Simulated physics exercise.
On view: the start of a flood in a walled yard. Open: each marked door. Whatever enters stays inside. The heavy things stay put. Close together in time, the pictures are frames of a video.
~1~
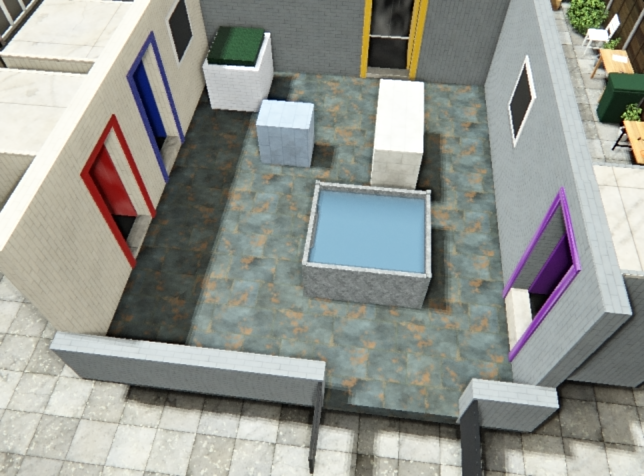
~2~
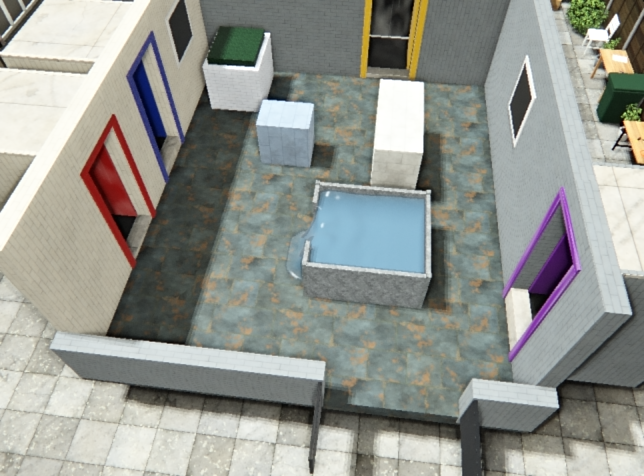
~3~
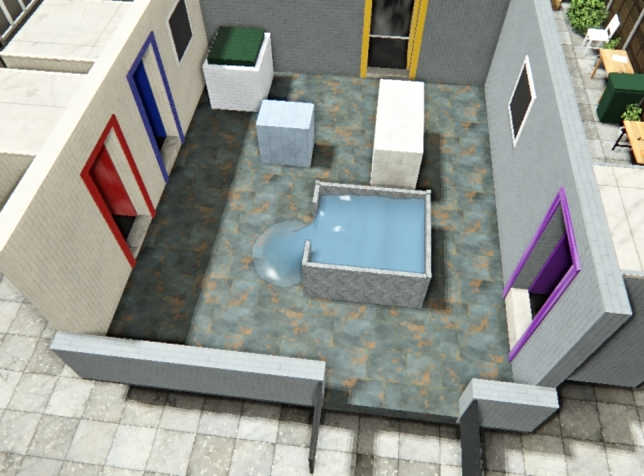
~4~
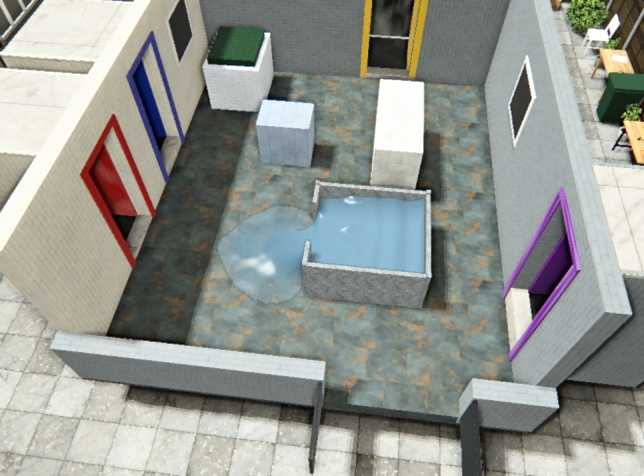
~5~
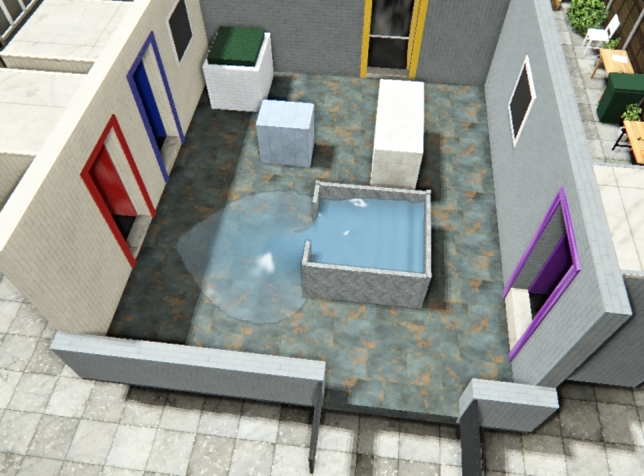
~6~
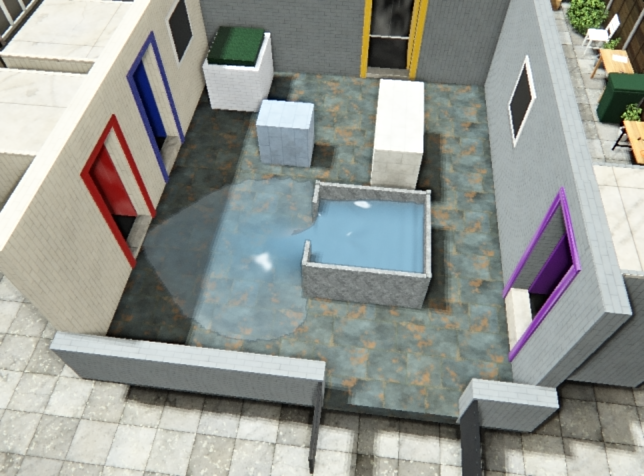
Water sits still in a stone-walled tank in the middle of a walled yard, then pours out through a gap in its left side. It spreads leftward across the mottled floor in a widening, rounded sheet, reaching toward the wall with the red and blue doorways.
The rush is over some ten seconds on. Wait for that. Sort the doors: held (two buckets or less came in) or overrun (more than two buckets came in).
Sorted: Red door overrun, purple door held, blue door held, yellow door held.
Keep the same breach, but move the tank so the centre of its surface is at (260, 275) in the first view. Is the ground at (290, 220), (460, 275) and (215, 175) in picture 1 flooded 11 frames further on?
In that order: Not reached, not reached, reached by the flood.
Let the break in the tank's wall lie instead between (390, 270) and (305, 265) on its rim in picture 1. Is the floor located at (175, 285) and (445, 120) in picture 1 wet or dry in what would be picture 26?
Log: Point 1 inundated; point 2 unreached.
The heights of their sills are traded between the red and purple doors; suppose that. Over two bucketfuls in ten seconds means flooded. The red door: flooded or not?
My call is that red misses the threshold.
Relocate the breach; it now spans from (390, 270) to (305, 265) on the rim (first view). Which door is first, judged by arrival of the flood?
That would be the door marked red.
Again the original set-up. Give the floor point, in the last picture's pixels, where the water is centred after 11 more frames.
I'd point to (278, 251).
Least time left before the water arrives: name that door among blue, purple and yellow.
Looks like the blue one.
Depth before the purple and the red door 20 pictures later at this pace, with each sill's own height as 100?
In order: Roughly 0 % and 260 %.
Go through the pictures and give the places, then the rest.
The tank at (369, 230) is whole and still, in the first picture.
Water pours out at (314, 243) and has run to (297, 274), in the second picture.
Water pours out at (314, 244) and has run to (257, 248), in the third picture.
The front is at (222, 250), out from the gap at (314, 245), in the fourth picture.
Water pours out at (314, 245) and has run to (183, 246), in the fifth picture.
The front is at (149, 246), out from the gap at (314, 245), in the sixth picture.
A moment on, water covers 30 % of the floor; the red door over two buckets in, the purple door not reached, the blue door wet at the sill, nothing in, the yellow door not reached.
Next, water covers 35 % of the floor; the red door far over two buckets in, the purple door not reached, the blue door wet at the sill, nothing in, the yellow door not reached.
Then, water covers 40 % of the floor; the red door far over two buckets in, the purple door not reached, the blue door wet at the sill, nothing in, the yellow door not reached.
Later, water covers 65 % of the floor; the red door far over two buckets in, the purple door wet at the sill, nothing in, the blue door wet at the sill, nothing in, the yellow door wet at the sill, nothing in.
In the end, water covers 95 % of the floor; the red door far over two buckets in, the purple door wet at the sill, nothing in, the blue door wet at the sill, nothing in, the yellow door wet at the sill, nothing in.
